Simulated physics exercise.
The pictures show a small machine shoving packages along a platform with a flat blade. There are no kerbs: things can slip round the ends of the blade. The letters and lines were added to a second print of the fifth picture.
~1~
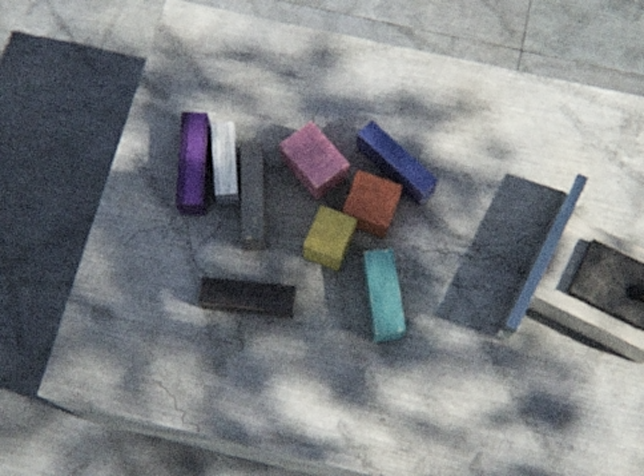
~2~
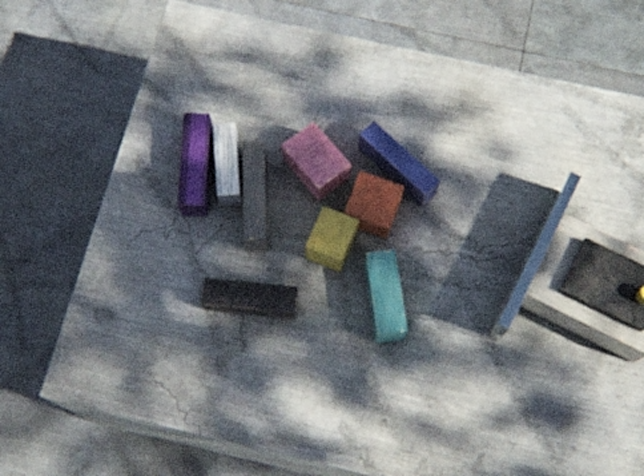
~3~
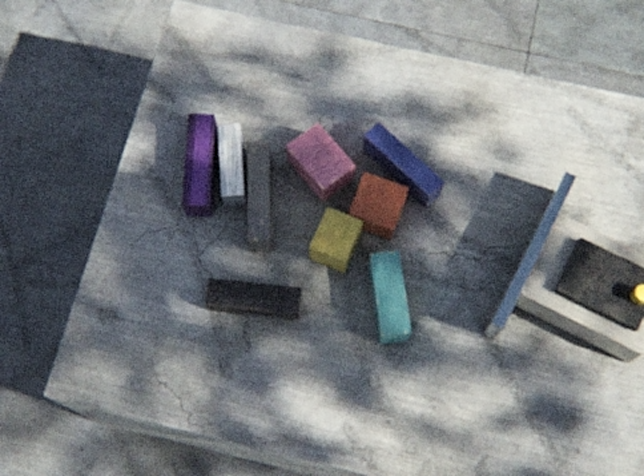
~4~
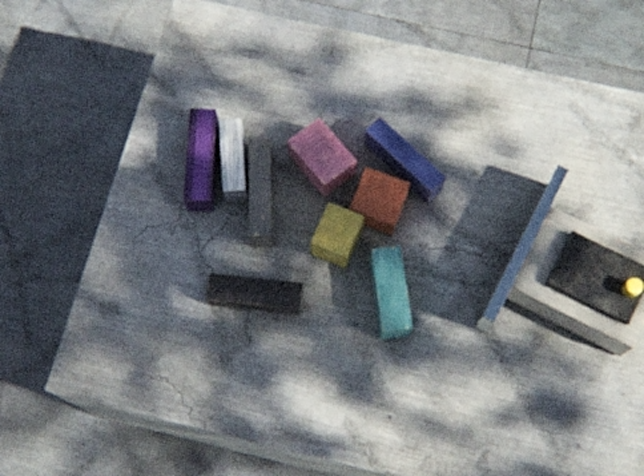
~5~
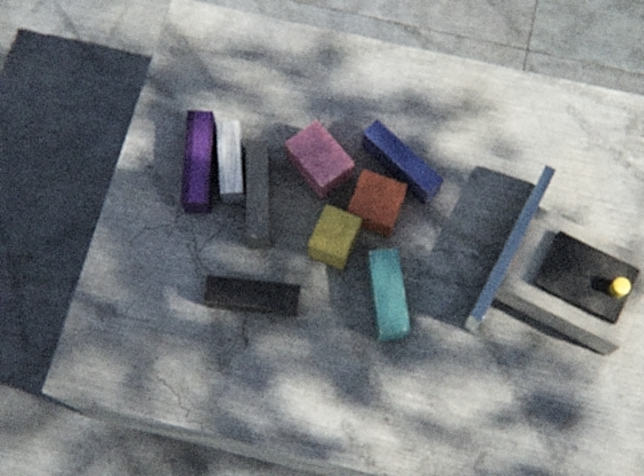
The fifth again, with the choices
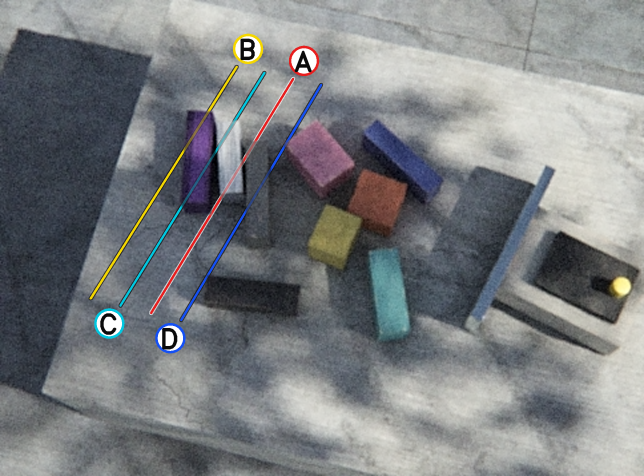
Small machine with a flat blue blade edging slightly left across a pale platform towards a scattered group of coloured blocks lying still.
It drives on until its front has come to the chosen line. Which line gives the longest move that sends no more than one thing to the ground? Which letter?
It should halt at A.
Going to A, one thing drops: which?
It is the purple stick.
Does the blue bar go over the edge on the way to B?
No.
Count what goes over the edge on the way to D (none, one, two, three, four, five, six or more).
By then, none.
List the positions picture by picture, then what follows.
Purple stick (194, 163); turquoise bar (383, 295); blue bar (396, 163), in the first frame.
Robot (607, 281); yellow crate (332, 239), in the second frame.
Robot (602, 280); white stick (232, 165), in the third frame.
Robot (594, 274); black bar (256, 294), in the fourth frame.
Robot (580, 273); purple stick (199, 162); turquoise bar (387, 295); blue bar (401, 163), in the fifth frame.
On the marked copy, A at (225, 191); B at (167, 178); C at (195, 184); D at (254, 197).
Taking A. A third of the way, robot (473, 249); blue bar (386, 155); turquoise bar (353, 282).
Two thirds of the way, robot (367, 225); purple stick (174, 155); white stick (199, 156).
When it is over, robot (286, 207); purple stick over the edge; white stick (129, 135); one fallen.
As for the rest, B drops five; C drops three; D is within the limit but short.
